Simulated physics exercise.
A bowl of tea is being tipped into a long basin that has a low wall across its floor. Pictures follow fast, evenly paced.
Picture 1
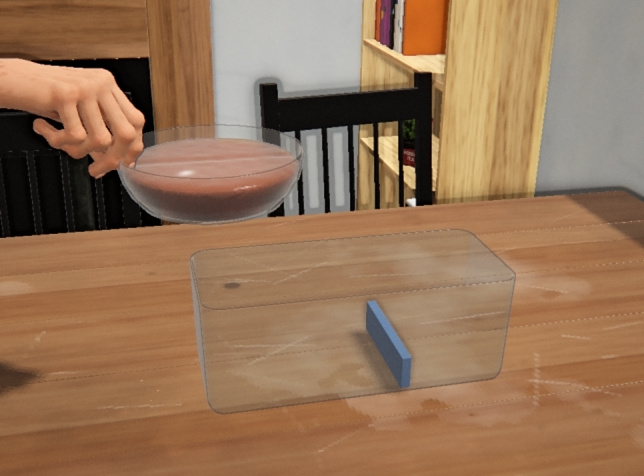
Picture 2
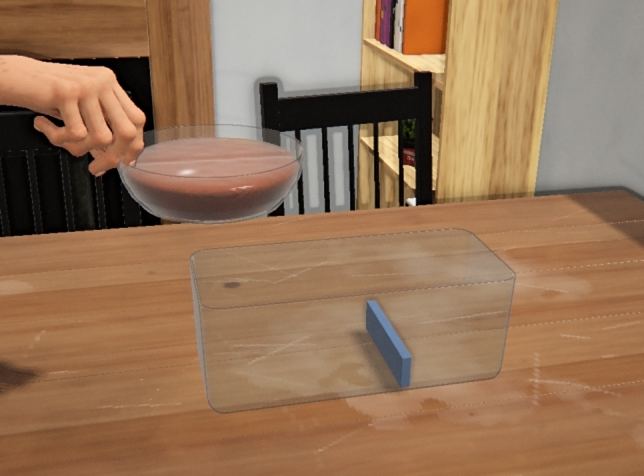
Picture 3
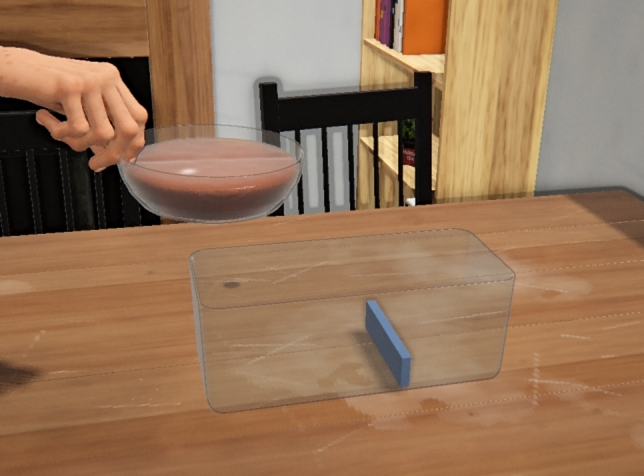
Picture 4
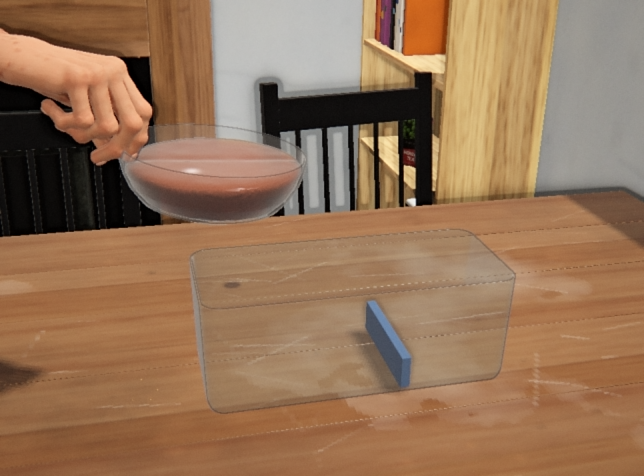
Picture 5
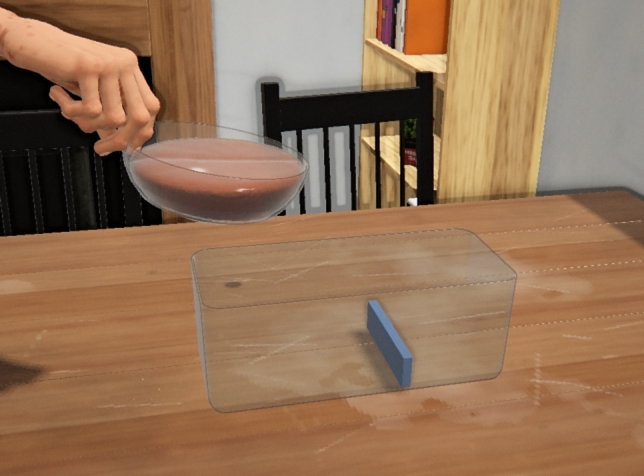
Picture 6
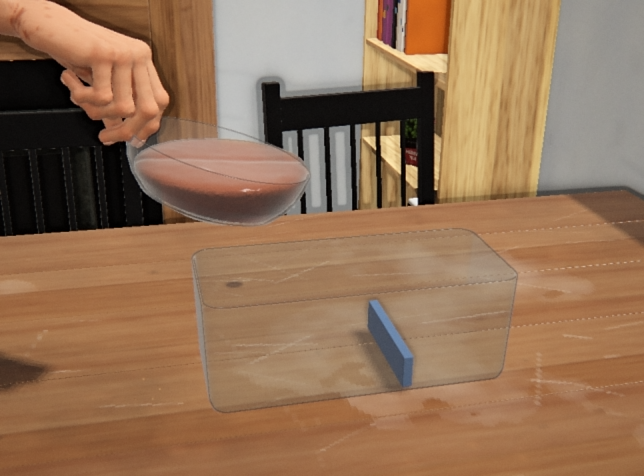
A glass bowl of reddish-brown tea tilting gradually rightward in a hand above a clear basin with a low blue wall.
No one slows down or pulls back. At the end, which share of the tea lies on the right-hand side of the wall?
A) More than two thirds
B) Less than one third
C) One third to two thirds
(B) Less than one third.
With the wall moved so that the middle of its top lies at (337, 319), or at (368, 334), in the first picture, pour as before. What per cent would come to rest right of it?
Estimated: 60 % first, 35 % second.
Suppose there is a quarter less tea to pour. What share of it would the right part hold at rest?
Estimate: Close to 10 per cent.
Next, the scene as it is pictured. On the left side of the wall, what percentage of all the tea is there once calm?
Roughly 80 %.
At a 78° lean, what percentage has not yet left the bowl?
About 15 per cent.
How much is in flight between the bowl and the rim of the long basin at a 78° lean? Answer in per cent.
I'd put it near 25 per cent.
A moment on, the bowl is tipped on its side and 16 per cent is still to pour, 54 is left of the wall and 1 right of it.
Next, the bowl is tipped right over and 0 per cent is still to pour, 84 is left of the wall and 11 right of it.
Then the bowl is tipped right over and 0 per cent is still to pour, 80 is left of the wall and 14 right of it.
Later the bowl is tipped right over and 0 per cent is still to pour, 80 is left of the wall and 14 right of it.
In the end 80 per cent lies left of the wall, 14 right of it and 5 outside.
